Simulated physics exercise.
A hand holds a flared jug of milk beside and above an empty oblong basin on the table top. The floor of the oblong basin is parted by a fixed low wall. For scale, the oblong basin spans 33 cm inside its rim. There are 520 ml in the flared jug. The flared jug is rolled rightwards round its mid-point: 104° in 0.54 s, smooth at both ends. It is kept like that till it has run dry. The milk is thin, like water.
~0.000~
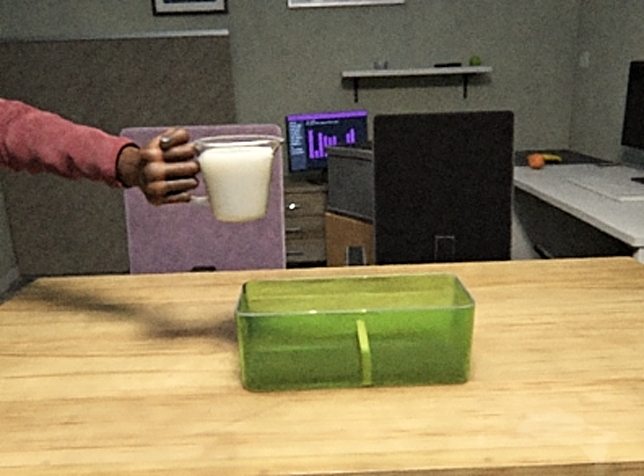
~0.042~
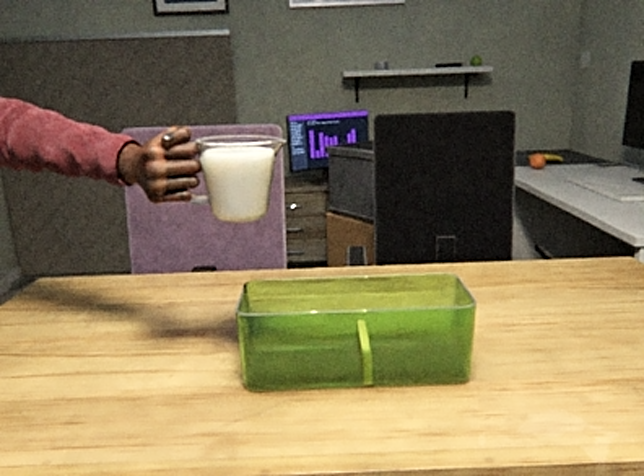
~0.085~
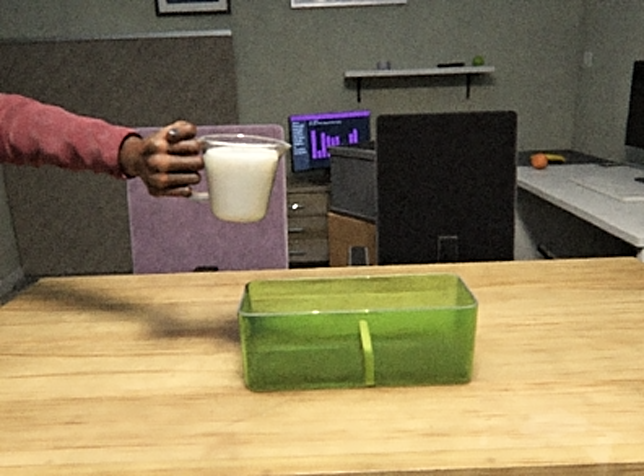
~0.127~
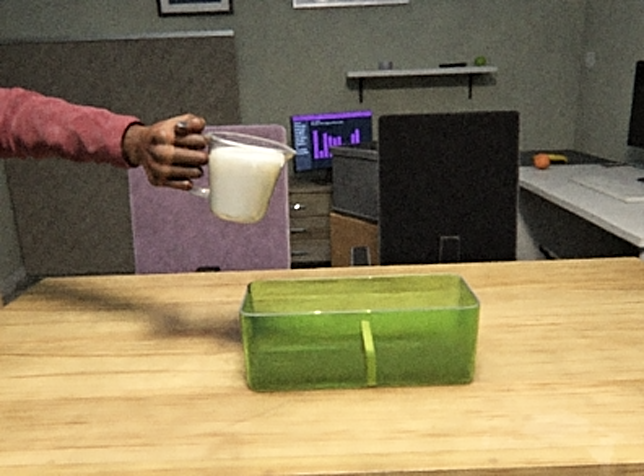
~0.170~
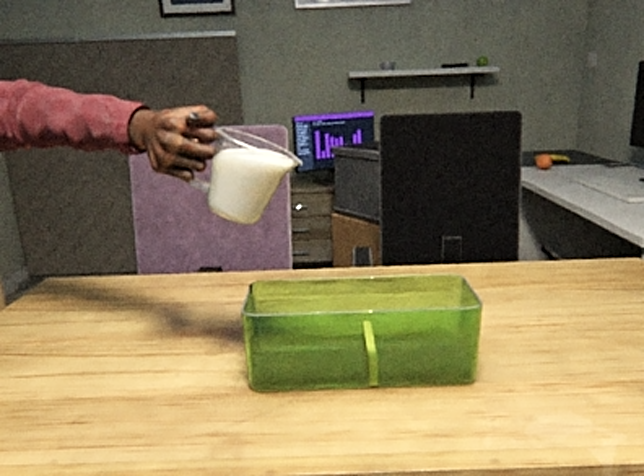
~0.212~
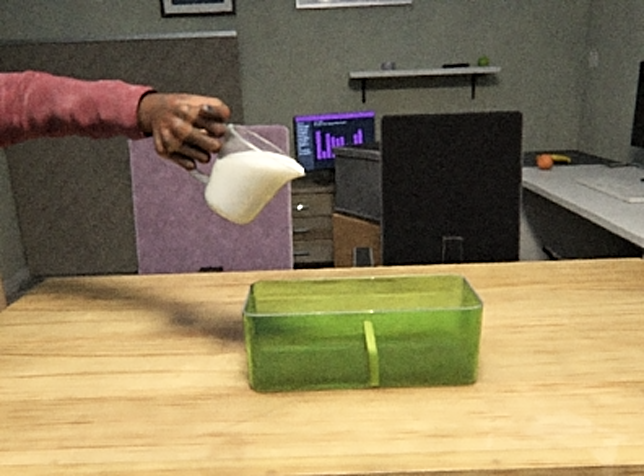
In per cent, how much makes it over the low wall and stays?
Roughly 8 per cent is past the wall.
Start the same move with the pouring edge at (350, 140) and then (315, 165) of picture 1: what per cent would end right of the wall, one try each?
In turn about 90 and 40 per cent.
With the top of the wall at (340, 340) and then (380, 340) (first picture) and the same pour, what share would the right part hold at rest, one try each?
First 50, then 10 per cent.
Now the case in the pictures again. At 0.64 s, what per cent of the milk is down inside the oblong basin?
Some 74 per cent.
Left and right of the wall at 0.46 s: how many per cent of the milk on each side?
Near 18 on the left, 0 on the right.
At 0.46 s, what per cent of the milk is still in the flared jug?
Near 42 in a hundred.
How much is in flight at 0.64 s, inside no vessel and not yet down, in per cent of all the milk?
Near 20 in a hundred.
Then, 0.46 s in, the tilt is 98° and 42 per cent is still to pour, 19 is left of the wall and 0 right of it.
Then, 0.64 s in, the tilt is 104° and 6 per cent is still to pour, 72 is left of the wall and 2 right of it.
Then, 0.83 s in, the tilt is 104° and 0 per cent is still to pour, 83 is left of the wall and 7 right of it.
Then, 1.04 s in, the tilt is 104° and 0 per cent is still to pour, 86 is left of the wall and 8 right of it.
Finally, 86 per cent lies left of the wall, 8 right of it and 7 outside.
